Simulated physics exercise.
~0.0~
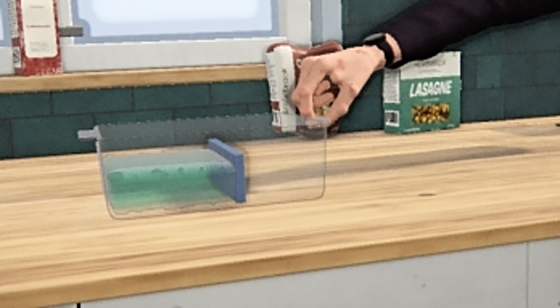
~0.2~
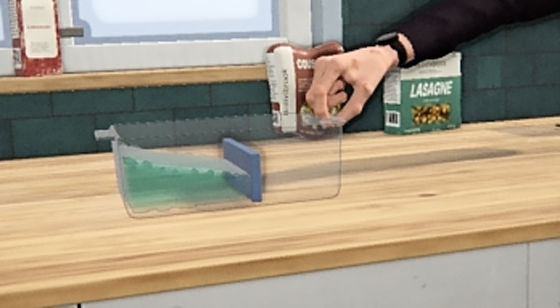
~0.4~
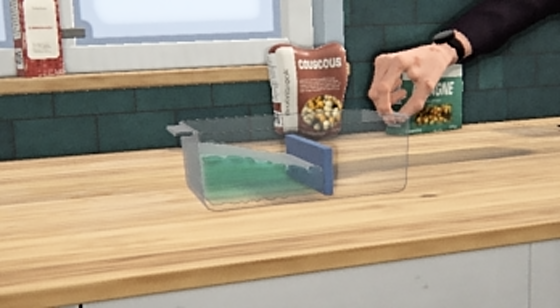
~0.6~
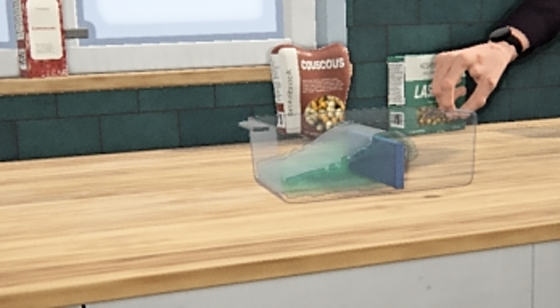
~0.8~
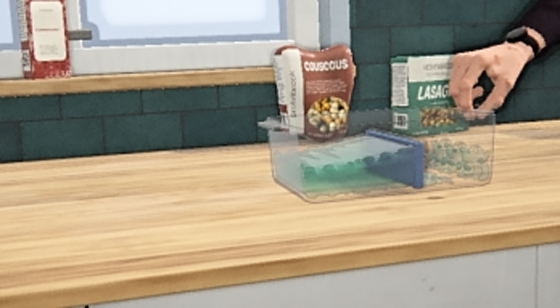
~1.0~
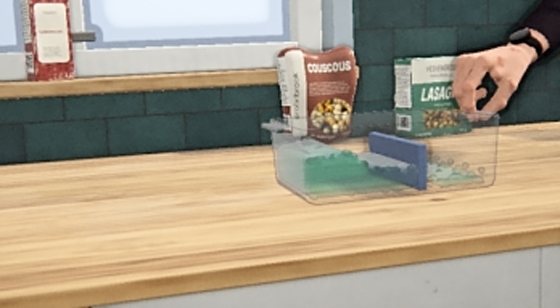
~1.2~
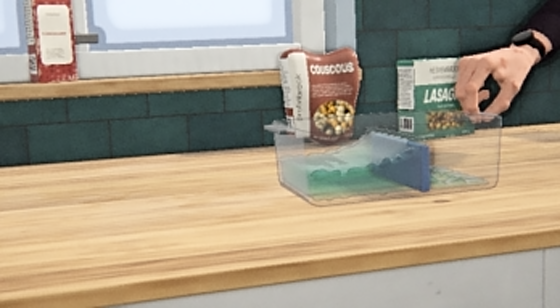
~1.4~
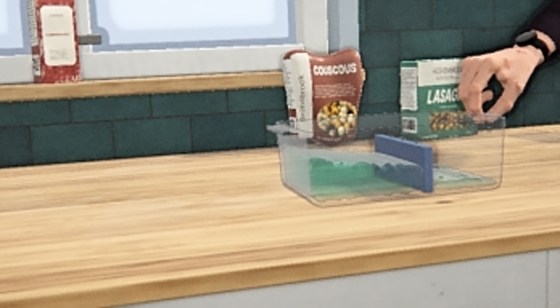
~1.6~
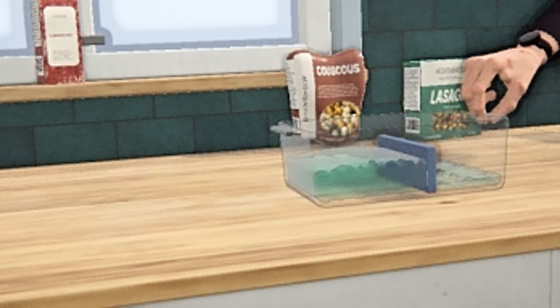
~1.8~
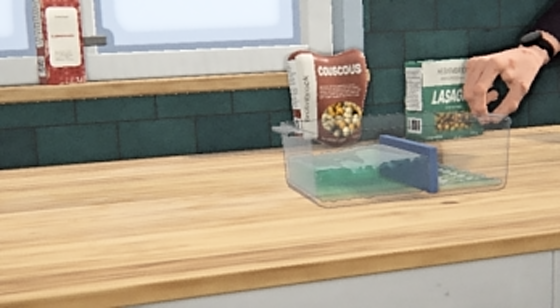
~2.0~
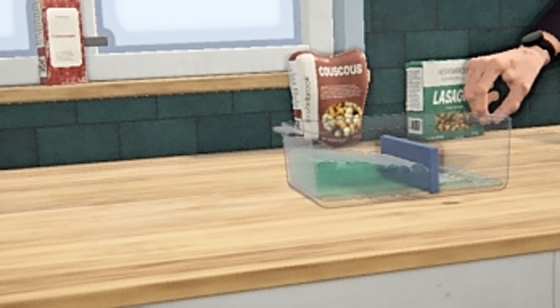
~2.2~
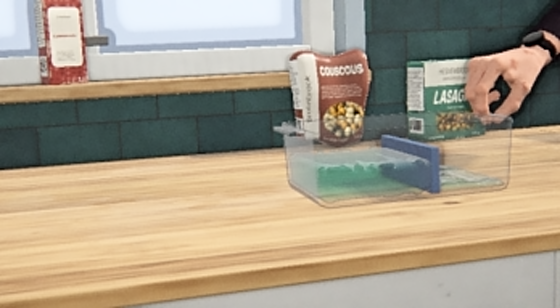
At first, a hand grips the rim of a clear oblong tub on a wooden counter, with green-tinted water on the left of its blue divider. The hand pulls the tub to the right, and the water banks up toward the left end. As the tub passes a couscous packet and nears a lasagne box, the water surges against the divider and some spills into the right part. The tub stops, and the water rocks back and forth. It finally settles, mostly left of the divider, with a little on the right.
